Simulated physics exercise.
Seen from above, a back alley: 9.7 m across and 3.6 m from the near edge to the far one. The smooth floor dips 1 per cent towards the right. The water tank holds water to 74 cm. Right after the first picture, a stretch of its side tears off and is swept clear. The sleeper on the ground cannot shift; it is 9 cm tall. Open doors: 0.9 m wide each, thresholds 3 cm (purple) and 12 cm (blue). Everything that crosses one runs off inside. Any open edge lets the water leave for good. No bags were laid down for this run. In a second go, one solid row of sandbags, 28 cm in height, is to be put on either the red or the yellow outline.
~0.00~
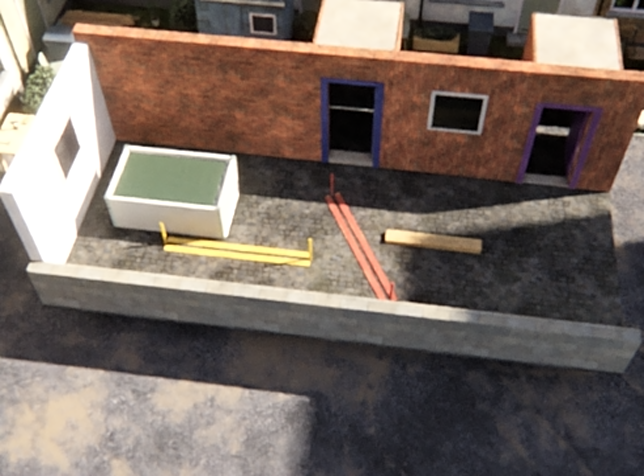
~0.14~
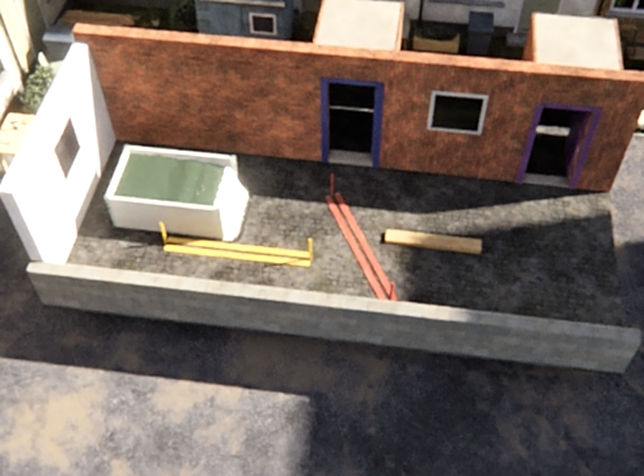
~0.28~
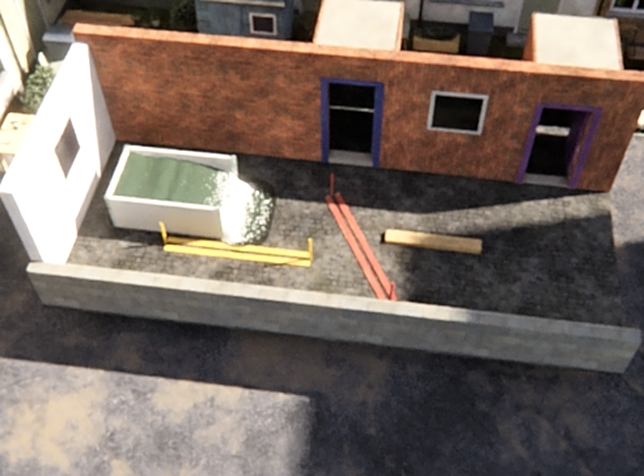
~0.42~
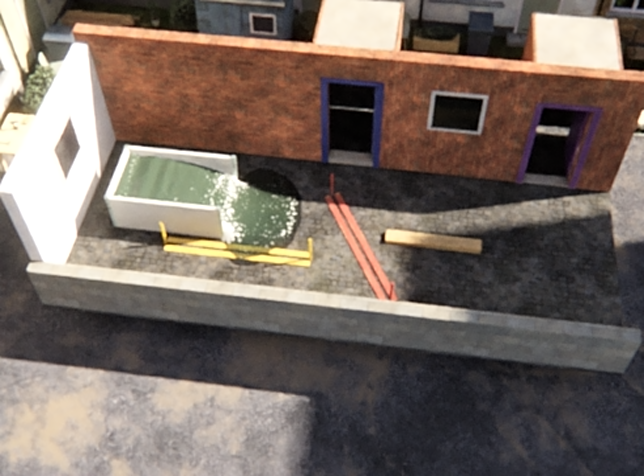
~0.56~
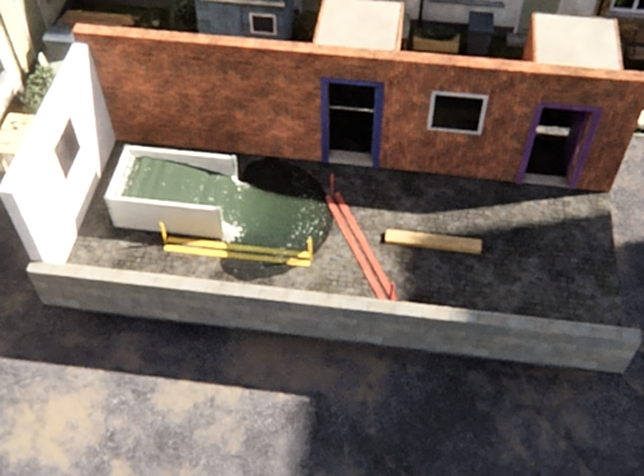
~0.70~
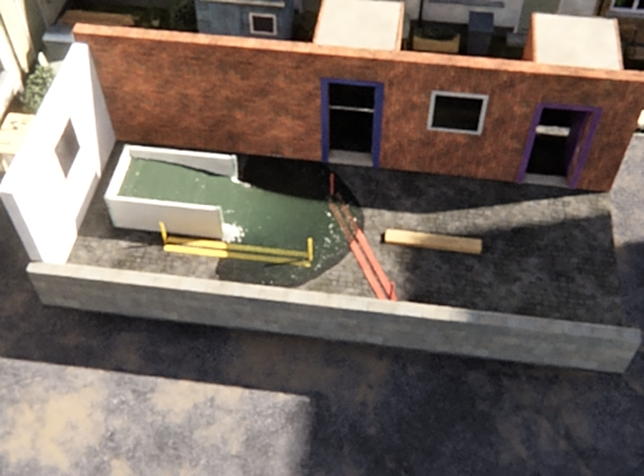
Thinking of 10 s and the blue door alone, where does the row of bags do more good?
On the yellow mark.
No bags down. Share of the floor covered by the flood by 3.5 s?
Wet share: Near 75 %.
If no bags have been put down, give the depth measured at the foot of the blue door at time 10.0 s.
About 1.5 cm deep.
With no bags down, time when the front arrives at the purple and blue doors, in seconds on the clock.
Purple: 2.2 s; blue: 0.9 s.
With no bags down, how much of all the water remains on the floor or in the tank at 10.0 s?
I'd put it at around 26 per cent.
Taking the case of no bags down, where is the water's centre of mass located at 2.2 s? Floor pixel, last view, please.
The water's centre sits near (326, 225).
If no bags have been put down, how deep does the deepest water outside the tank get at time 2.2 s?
About 18 centimetres.
After 1.4 s water covers 45 % of the floor and is deepest (28 cm) near (240, 210) in the run without bags; in at the blue door, 0 L with no bags, 0 L with the row on red, 0 L on yellow.
After 2.2 s water covers 65 % of the floor and is deepest (18 cm) near (238, 217) in the run without bags; in at the blue door, 2 L with no bags, 33 L with the row on red, 6 L on yellow.
After 3.5 s water covers 75 % of the floor and is deepest (10 cm) near (236, 224) in the run without bags; in at the blue door, 6 L with no bags, 68 L with the row on red, 10 L on yellow.
After 6.0 s water covers 70 % of the floor and is deepest (4 cm) near (404, 283) in the run without bags; in at the blue door, 6 L with no bags, 71 L with the row on red, 10 L on yellow.
After 10.0 s water covers 55 % of the floor and is deepest (2 cm) near (621, 317) in the run without bags; in at the blue door, 6 L with no bags, 71 L with the row on red, 10 L on yellow.
